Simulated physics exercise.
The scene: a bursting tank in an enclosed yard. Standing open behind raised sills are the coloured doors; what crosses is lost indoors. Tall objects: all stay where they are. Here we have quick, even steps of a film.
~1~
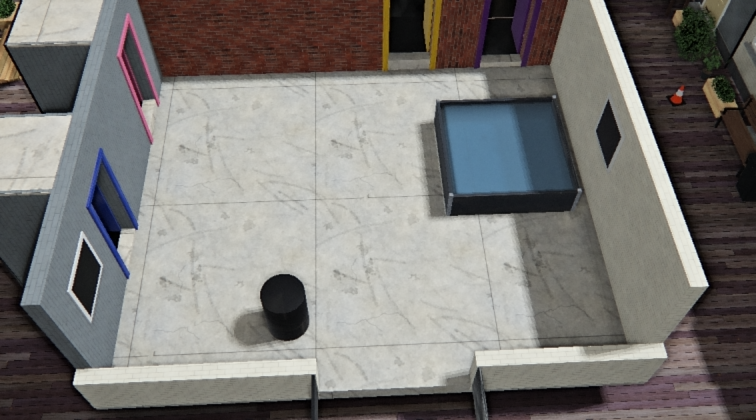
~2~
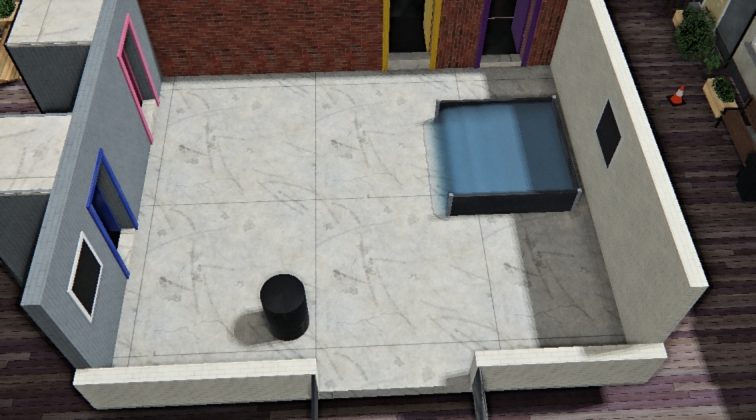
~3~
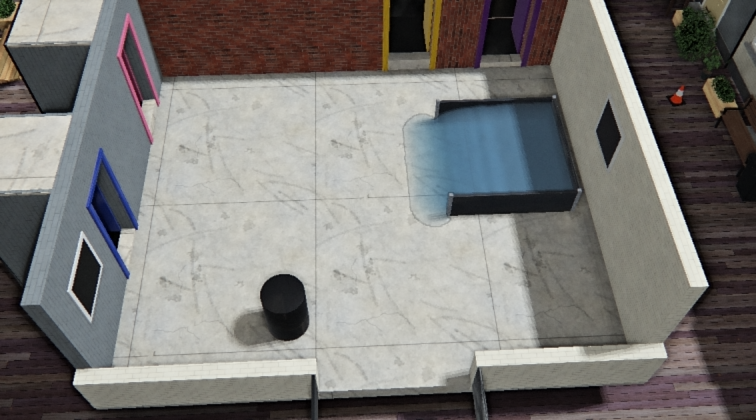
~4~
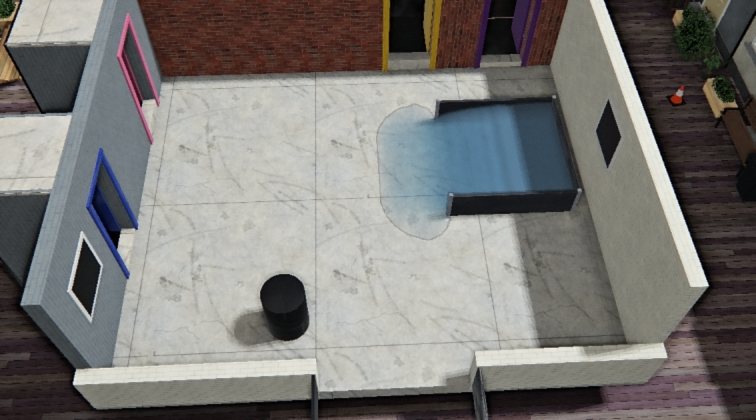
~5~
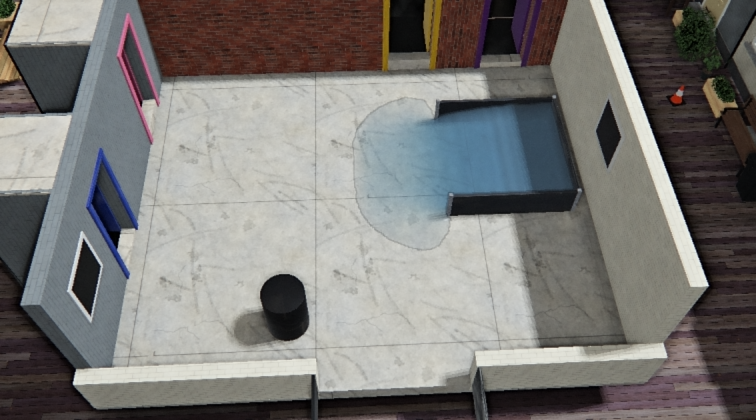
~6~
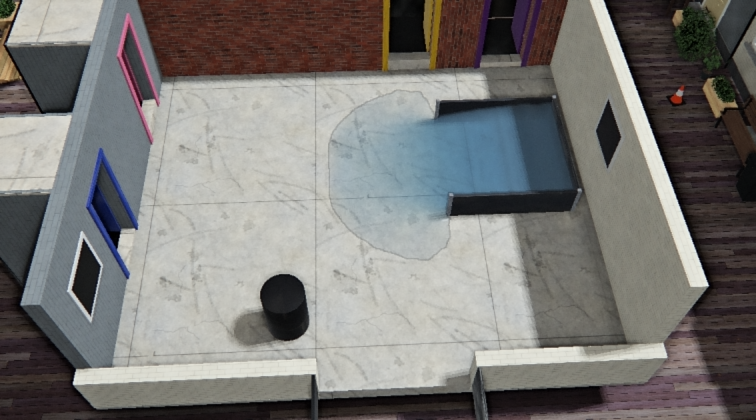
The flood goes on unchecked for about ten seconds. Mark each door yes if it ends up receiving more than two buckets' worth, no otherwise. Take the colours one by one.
Yellow door - no, pink door - no, purple door - no, blue door - yes.
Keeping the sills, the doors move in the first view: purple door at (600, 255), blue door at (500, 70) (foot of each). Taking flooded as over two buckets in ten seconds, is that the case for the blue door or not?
Note - blue: Comes out below.
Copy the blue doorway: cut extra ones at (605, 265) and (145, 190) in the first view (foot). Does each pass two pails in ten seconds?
Note, in sequence - door one ends up lower; door two ends up higher.
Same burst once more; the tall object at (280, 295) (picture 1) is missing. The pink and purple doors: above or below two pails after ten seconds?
Outcome: The pink door stays short; the purple door stays short.
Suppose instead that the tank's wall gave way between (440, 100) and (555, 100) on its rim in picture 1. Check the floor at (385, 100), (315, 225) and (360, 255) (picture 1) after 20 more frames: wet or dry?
Following the listed order, the three come out reached by the spill, not reached and not reached.
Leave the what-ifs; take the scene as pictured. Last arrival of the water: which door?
Result: The door marked purple.
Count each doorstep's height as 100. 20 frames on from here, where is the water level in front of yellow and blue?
The first is near 10 per cent, the second near 240 per cent.
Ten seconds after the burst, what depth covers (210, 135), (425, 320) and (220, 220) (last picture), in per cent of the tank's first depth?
First spot roughly 8 %, second 6 %, third 12 %.
A moment on, water covers 30 % of the floor; the yellow door not reached, the pink door not reached, the purple door not reached, the blue door not reached.
Next, water covers 50 % of the floor; the yellow door wet at the sill, nothing in, the pink door not reached, the purple door not reached, the blue door not reached.
Then, water covers 60 % of the floor; the yellow door wet at the sill, nothing in, the pink door wet at the sill, nothing in, the purple door not reached, the blue door over two buckets in.
Later, water covers 65 % of the floor; the yellow door wet at the sill, nothing in, the pink door under two buckets in, the purple door not reached, the blue door over two buckets in.
In the end, water covers 85 % of the floor; the yellow door wet at the sill, nothing in, the pink door under two buckets in, the purple door wet at the sill, nothing in, the blue door far over two buckets in.
